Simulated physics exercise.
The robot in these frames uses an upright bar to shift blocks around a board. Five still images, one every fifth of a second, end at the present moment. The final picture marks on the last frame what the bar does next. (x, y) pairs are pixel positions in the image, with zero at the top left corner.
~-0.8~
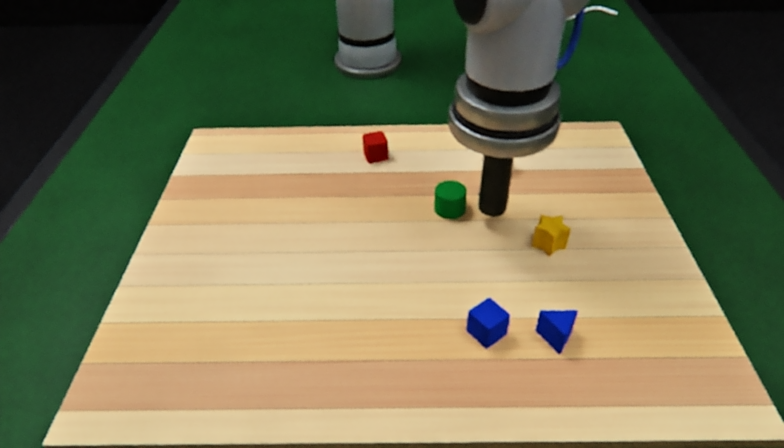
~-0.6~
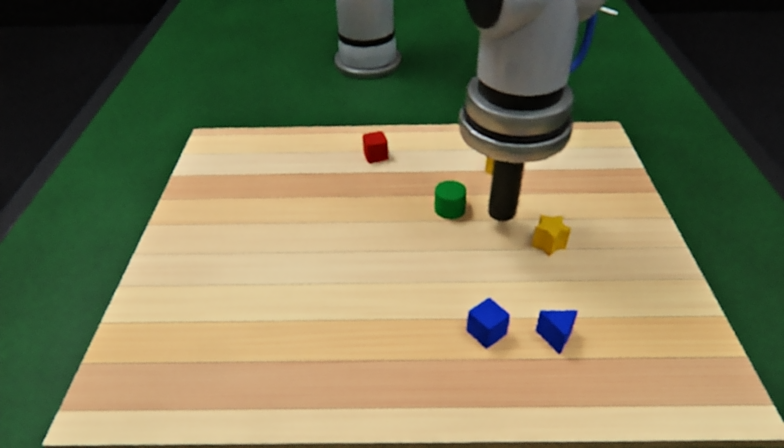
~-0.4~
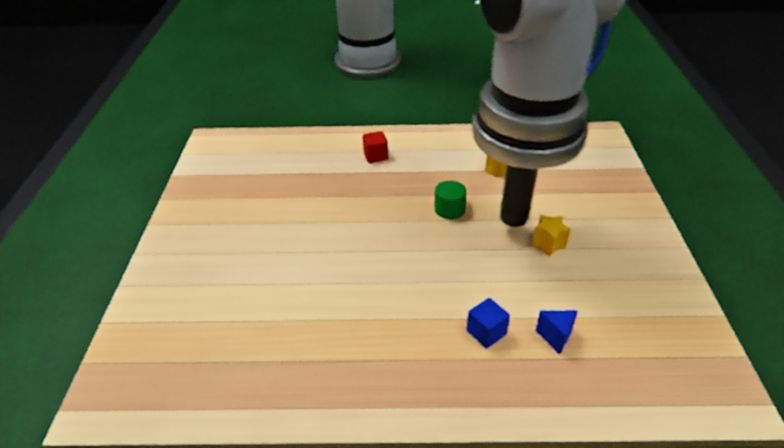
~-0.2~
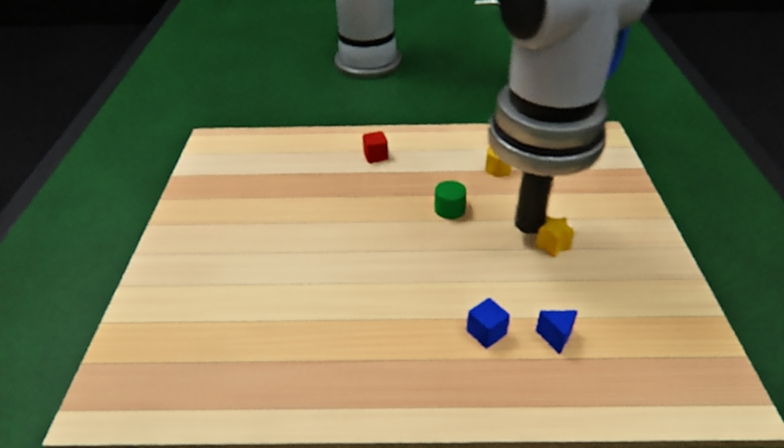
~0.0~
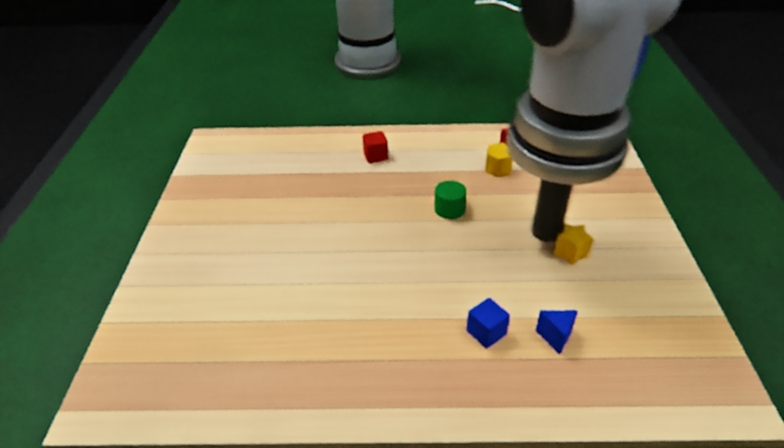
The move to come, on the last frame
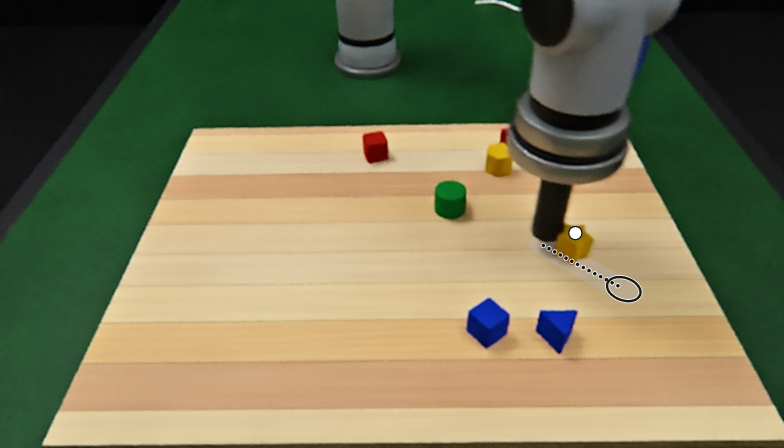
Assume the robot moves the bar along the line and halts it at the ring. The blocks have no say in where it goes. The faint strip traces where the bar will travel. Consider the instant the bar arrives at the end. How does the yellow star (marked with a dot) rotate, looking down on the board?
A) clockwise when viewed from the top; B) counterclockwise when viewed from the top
My pick is B.
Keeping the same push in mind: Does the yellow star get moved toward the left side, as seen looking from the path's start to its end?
Yes - that is the case.
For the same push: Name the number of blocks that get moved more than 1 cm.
It shifts a single block.
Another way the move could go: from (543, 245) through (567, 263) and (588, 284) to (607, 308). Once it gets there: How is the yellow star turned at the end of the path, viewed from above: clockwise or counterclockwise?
From above, it turns counterclockwise.
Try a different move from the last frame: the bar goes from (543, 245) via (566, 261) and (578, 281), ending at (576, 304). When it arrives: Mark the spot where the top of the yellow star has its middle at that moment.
Put as a pixel place, it's (608, 249).
The drawn path runs from (543, 245) directly to (624, 289); the dot is on the yellow star.
On the path given first. One third of the way, bar at (572, 247); yellow star at (603, 246).
Two thirds of the way, bar at (599, 261); yellow star at (632, 256), turned 15° anticlockwise.
At the end, bar at (628, 276); yellow star at (658, 263), turned 40° anticlockwise.
